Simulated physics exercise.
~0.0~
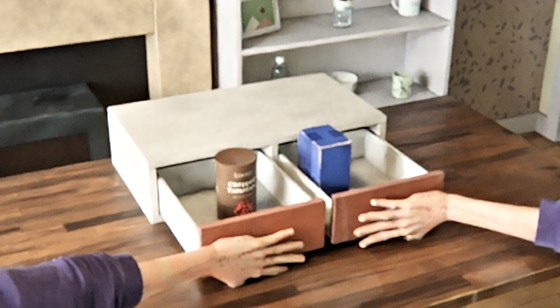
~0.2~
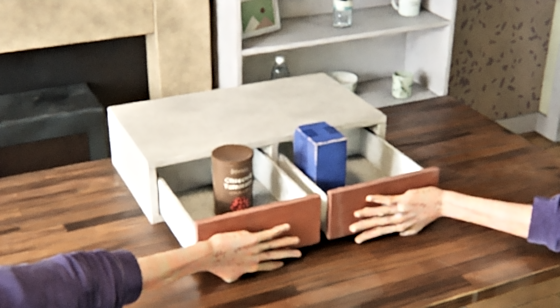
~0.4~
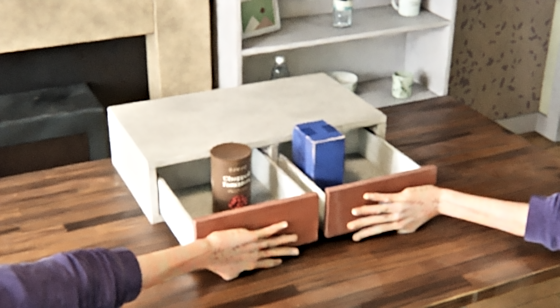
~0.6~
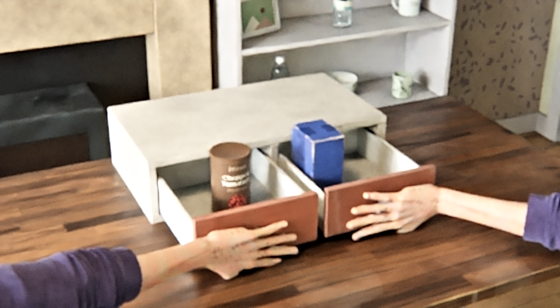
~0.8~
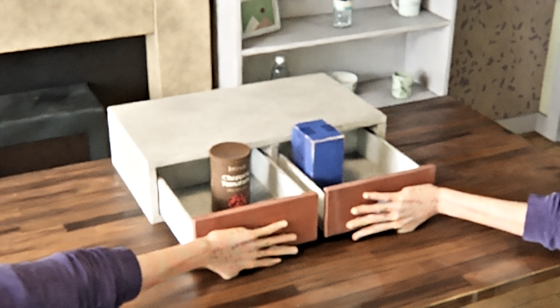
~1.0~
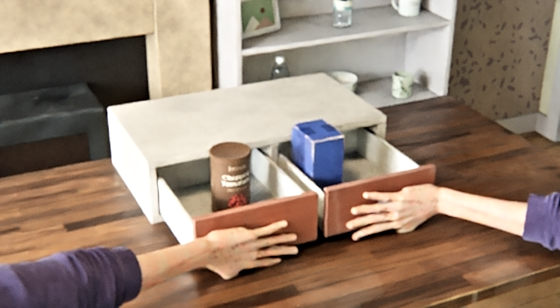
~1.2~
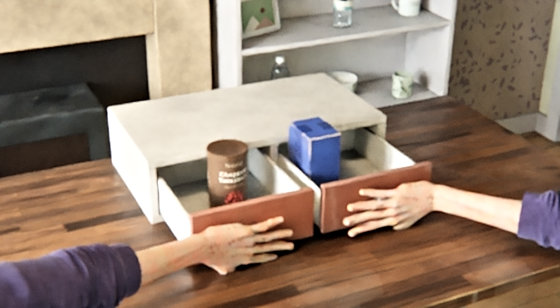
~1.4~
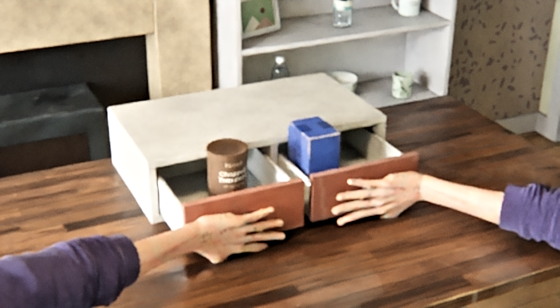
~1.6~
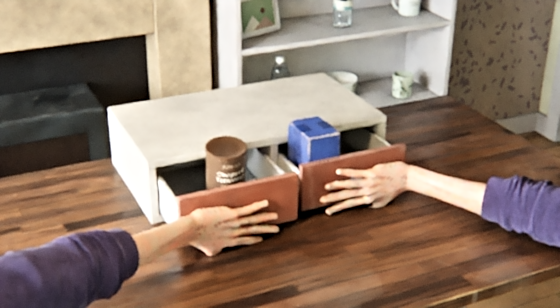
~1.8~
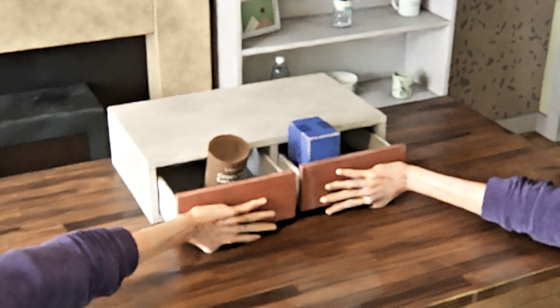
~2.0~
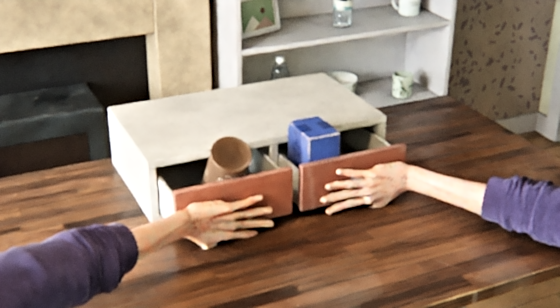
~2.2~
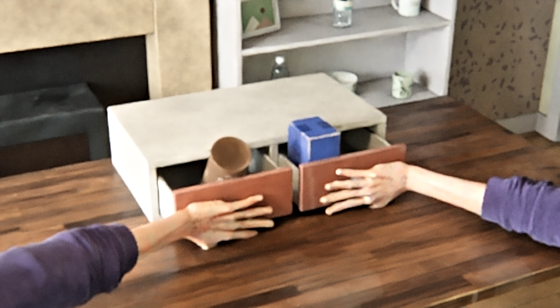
In a home room, a low pale cabinet sits on a dark wooden surface, seen from slightly above, with white shelves behind it. Its two reddish-fronted drawers stand open, the left holding an upright brown tin and the right a blue box. A hand in a purple sleeve rests against each drawer front, and after a small shift the hands hold still. Then both hands push the drawers inwards together. As they slide, the brown tin tips and leans in the left drawer, while the blue box stays upright. Both drawers stop partway and remain ajar, the hands still against them.
